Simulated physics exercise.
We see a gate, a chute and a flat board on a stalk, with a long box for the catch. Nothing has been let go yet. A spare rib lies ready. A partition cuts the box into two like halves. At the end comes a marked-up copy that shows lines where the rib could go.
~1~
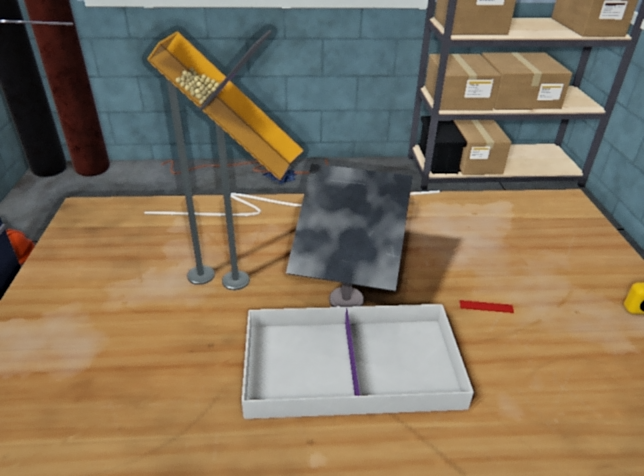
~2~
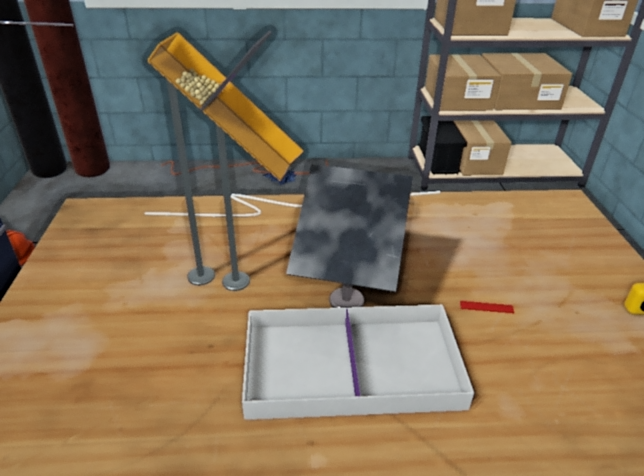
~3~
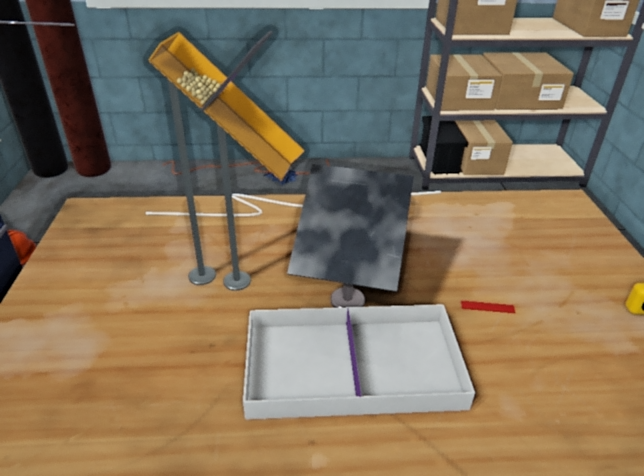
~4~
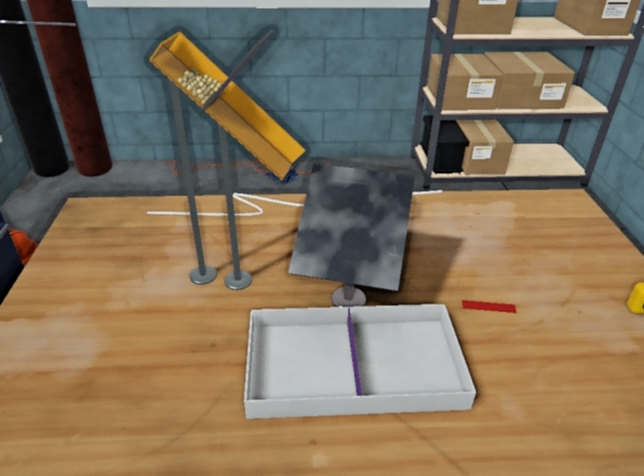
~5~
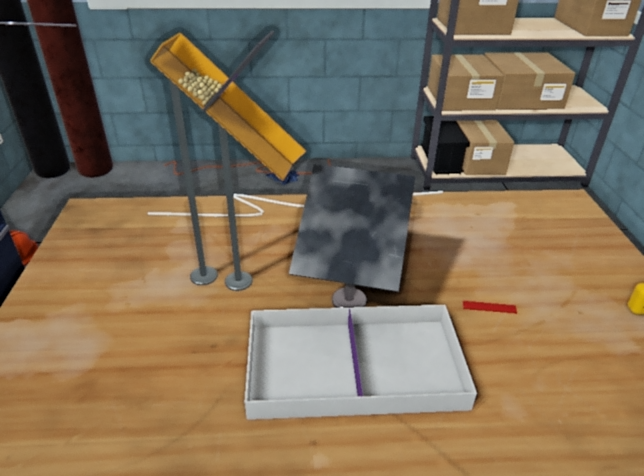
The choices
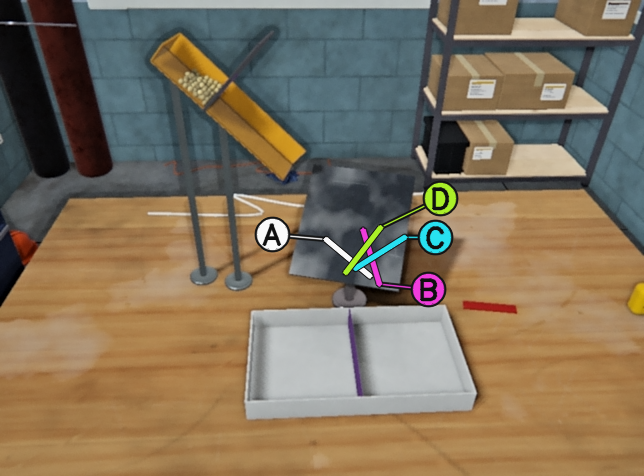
In a workshop with blue walls, pale beans sat high in a tilted yellow chute beside a sloping dark board, behind a divided white box on a wooden table, and practically nothing moved.
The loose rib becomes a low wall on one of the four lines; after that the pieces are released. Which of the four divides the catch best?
B.
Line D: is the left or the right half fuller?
Left.
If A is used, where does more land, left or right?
The right half.
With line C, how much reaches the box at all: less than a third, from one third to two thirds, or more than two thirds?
It is more than two thirds.
On the marked copy, line A from (326, 239) to (369, 276); line B from (363, 230) to (379, 284); line C from (404, 237) to (355, 268); line D from (380, 227) to (345, 272).
If A is chosen, of what is caught, a small part in the left half, most in the right.
If B is chosen, of what is caught, about a third in the left half, about two thirds in the right.
If C is chosen, of what is caught, most in the left half, a small part in the right.
If D is chosen, of what is caught, nearly all in the left half, a small part in the right.
